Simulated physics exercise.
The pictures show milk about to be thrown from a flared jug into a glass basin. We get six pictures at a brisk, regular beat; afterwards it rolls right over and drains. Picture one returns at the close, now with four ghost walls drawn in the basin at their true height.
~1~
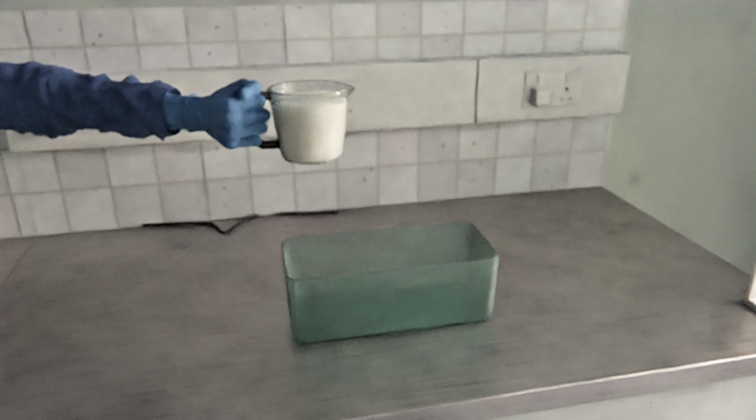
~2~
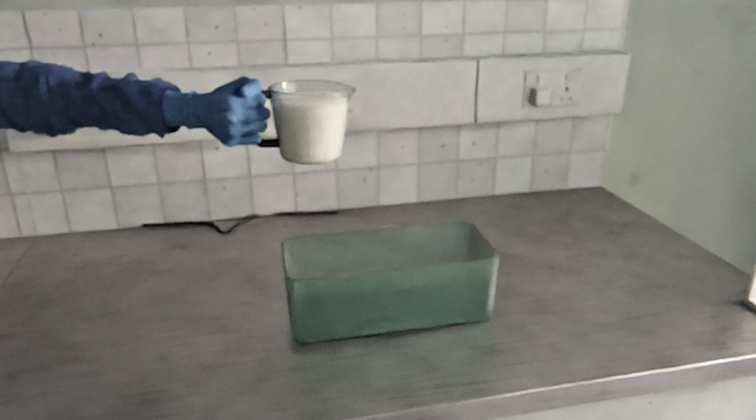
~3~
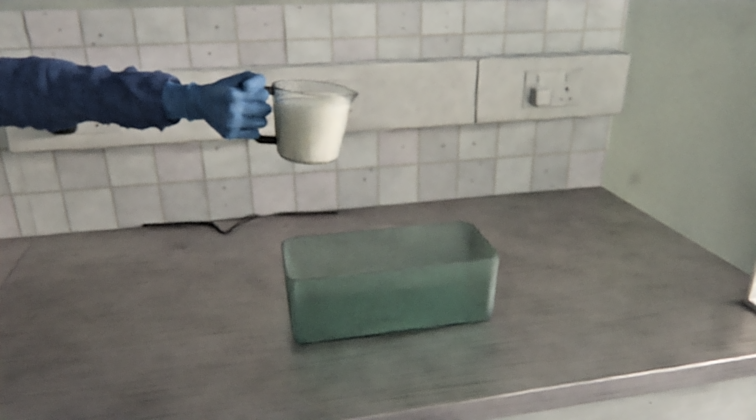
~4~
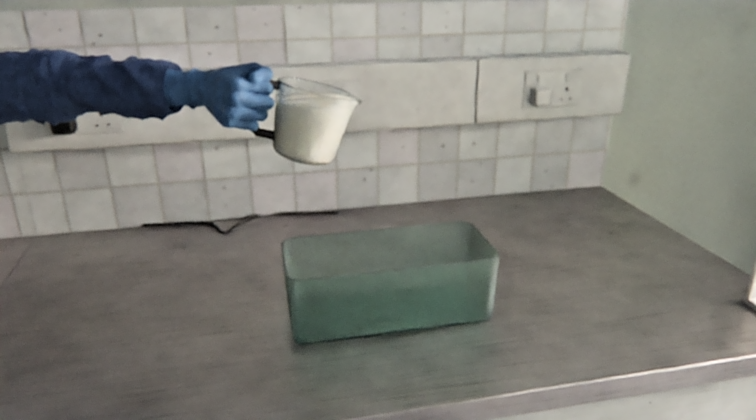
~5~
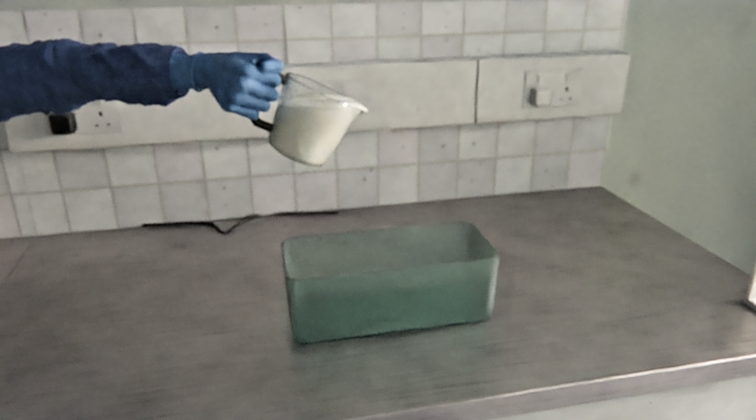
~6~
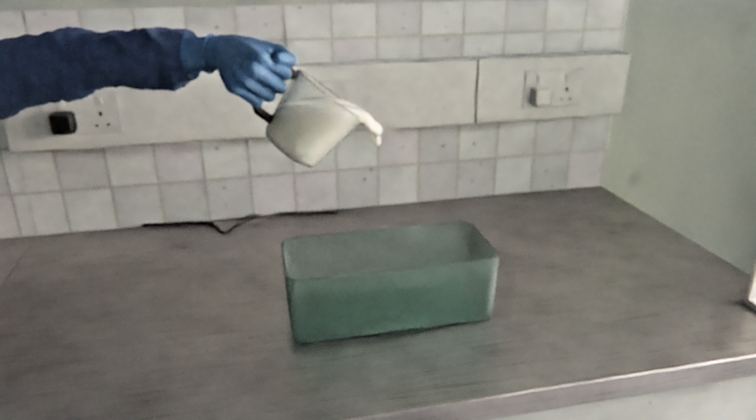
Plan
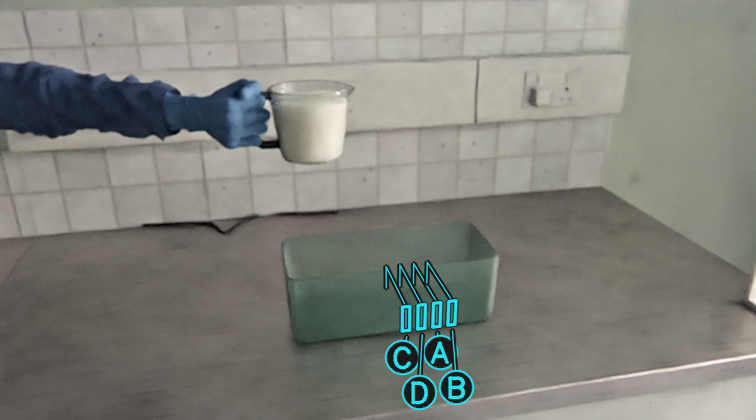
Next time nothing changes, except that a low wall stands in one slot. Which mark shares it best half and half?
D beats the others.
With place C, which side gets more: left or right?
The right side.
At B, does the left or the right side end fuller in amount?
The left side.
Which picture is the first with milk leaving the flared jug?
In picture 5.
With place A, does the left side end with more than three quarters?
Yes, it does.
On the marked copy, A at (437, 332); B at (452, 330); C at (406, 336); D at (422, 334).
If A is chosen, about 82 % ends left of the wall and 11 % right of it; 7 % is lost outside.
If B is chosen, about 91 % ends left of the wall and 6 % right of it; 3 % is lost outside.
If C is chosen, about 20 % ends left of the wall and 79 % right of it.
If D is chosen, about 51 % ends left of the wall and 47 % right of it.
